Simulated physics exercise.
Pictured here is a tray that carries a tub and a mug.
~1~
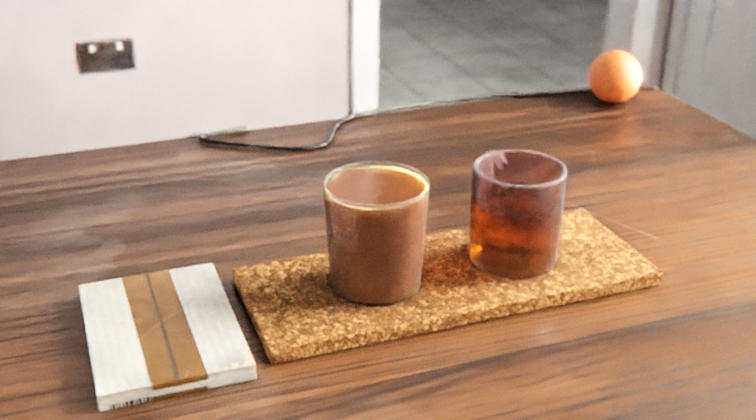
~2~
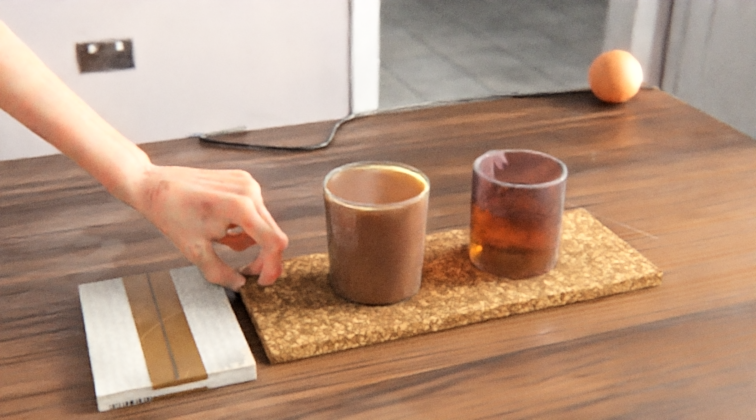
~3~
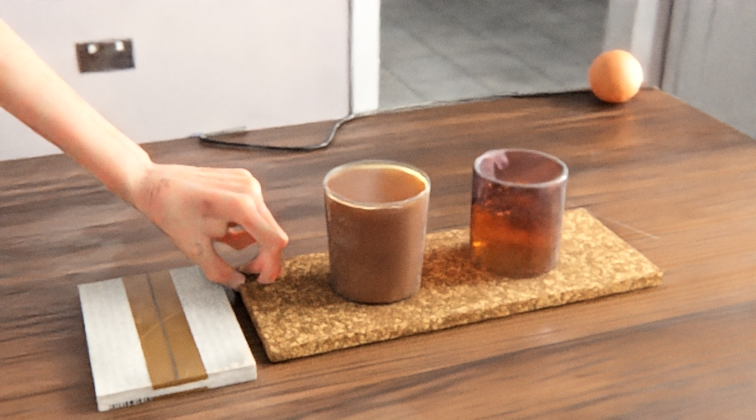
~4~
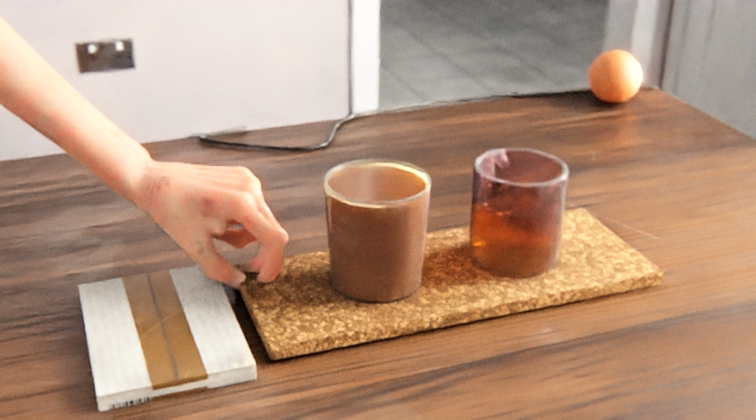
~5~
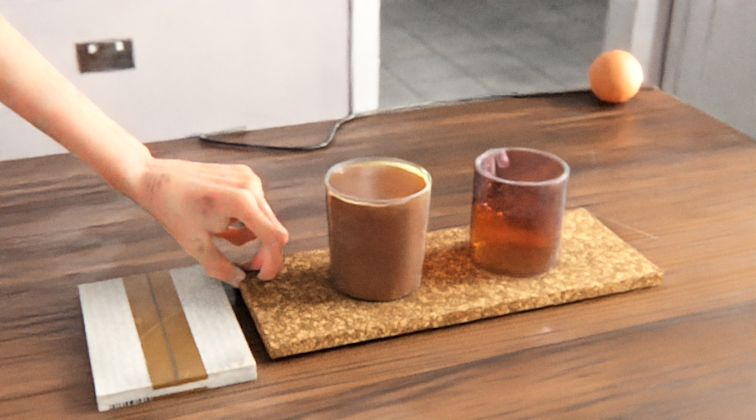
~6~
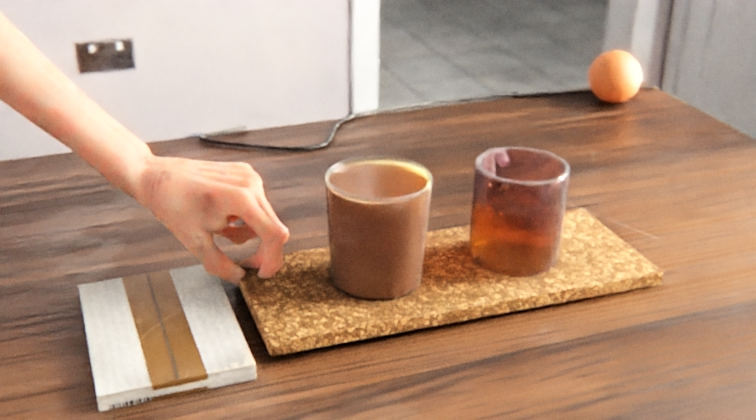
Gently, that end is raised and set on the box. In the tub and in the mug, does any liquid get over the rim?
Tub: It will contain it fully; mug: It will contain it fully.
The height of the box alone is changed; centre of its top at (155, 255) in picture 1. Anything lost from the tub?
As I see it, it pours over.
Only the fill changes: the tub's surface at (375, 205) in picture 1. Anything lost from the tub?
Result then: Contents retained.
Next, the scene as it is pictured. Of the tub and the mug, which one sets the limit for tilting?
That is the left-hand one.
Soon after, the tray slopes by about 2°; tub, nothing has left it; mug, nothing has left it.
Later, the tray slopes by about 4°; tub, nothing has left it; mug, nothing has left it.
In the end, the tray slopes by about 3°, resting on the box; tub, nothing has left it; mug, nothing has left it.
